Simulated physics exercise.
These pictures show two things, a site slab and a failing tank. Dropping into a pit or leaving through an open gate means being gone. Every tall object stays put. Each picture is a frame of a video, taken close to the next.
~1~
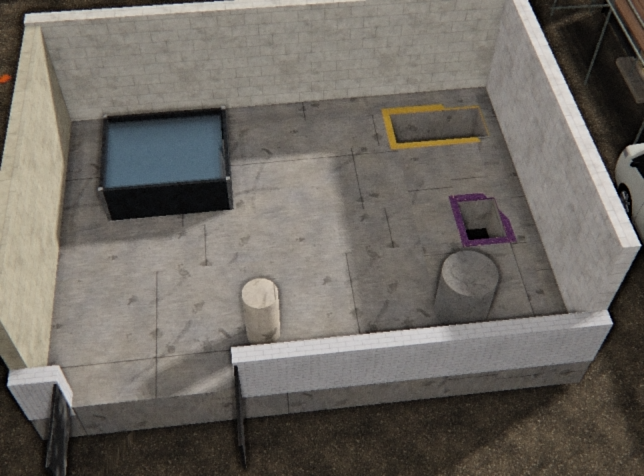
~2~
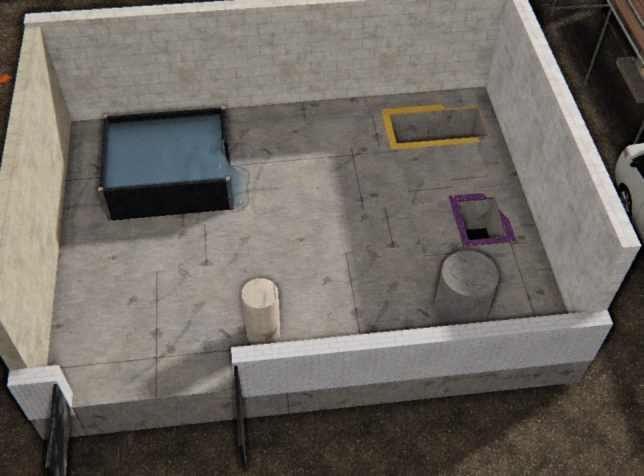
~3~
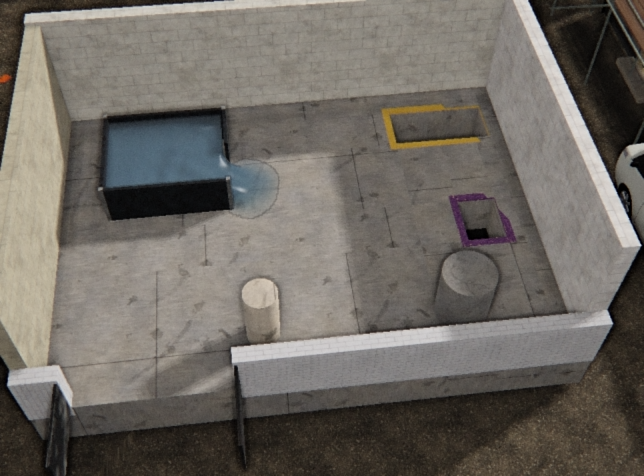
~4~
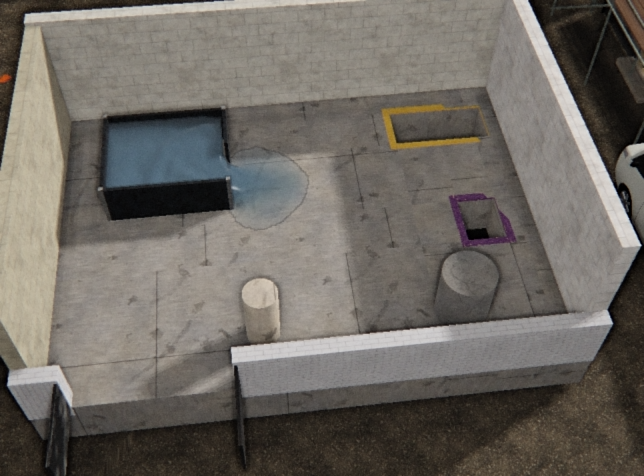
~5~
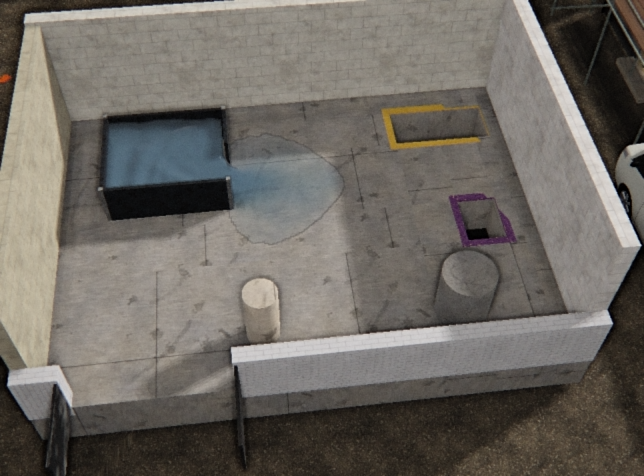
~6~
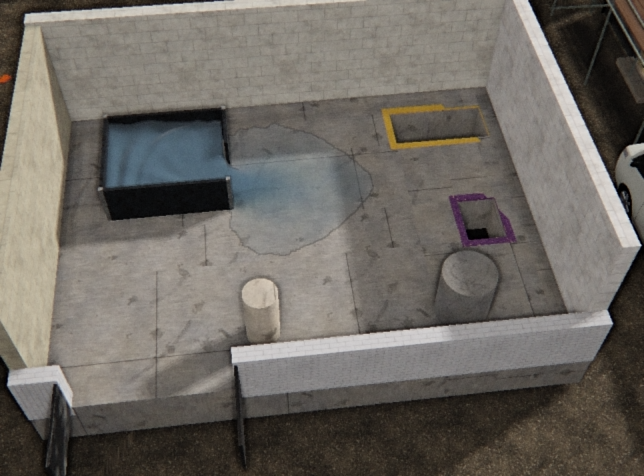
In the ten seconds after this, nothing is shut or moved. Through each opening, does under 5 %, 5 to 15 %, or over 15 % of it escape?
My prediction: The gate carries off beneath five per cent, the purple pit carries off upward of fifteen per cent, the yellow pit carries off upward of fifteen per cent.
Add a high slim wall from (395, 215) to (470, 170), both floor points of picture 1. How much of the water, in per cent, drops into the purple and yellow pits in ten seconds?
The purple pit gets 10 per cent and the yellow pit gets 35 per cent.
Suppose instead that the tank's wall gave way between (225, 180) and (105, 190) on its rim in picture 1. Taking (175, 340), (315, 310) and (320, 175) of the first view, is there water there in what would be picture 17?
Well, the first is hit by the spill, the next hit by the spill, the last missed by the spill.
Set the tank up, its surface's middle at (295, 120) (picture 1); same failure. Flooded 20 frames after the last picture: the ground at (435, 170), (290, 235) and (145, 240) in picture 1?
So, first one got wet, second one stays dry, third one stays dry.
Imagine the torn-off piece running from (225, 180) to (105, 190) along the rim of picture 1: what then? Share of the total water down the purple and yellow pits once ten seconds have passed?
Out of every hundred parts, purple takes 2 and yellow takes 0.
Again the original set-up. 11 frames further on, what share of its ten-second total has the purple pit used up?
10 %.
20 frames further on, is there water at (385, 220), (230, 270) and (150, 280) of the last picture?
In turn, the three spots are soaked, high and dry and high and dry.
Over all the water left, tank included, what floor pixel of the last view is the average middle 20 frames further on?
I would point to (275, 194).
A moment on, water covers 30 % of the floor; the gate 0 %, the purple pit 0 %, the yellow pit 0 %.
Next, water covers 45 % of the floor; the gate 0 %, the purple pit 2 %, the yellow pit 3 %.
Then, water covers 55 % of the floor; the gate 0 %, the purple pit 6 %, the yellow pit 8 %.
Later, water covers 60 % of the floor; the gate 0 %, the purple pit 12 %, the yellow pit 17 %.
In the end, water covers 70 % of the floor; the gate 1 %, the purple pit 21 %, the yellow pit 24 %.
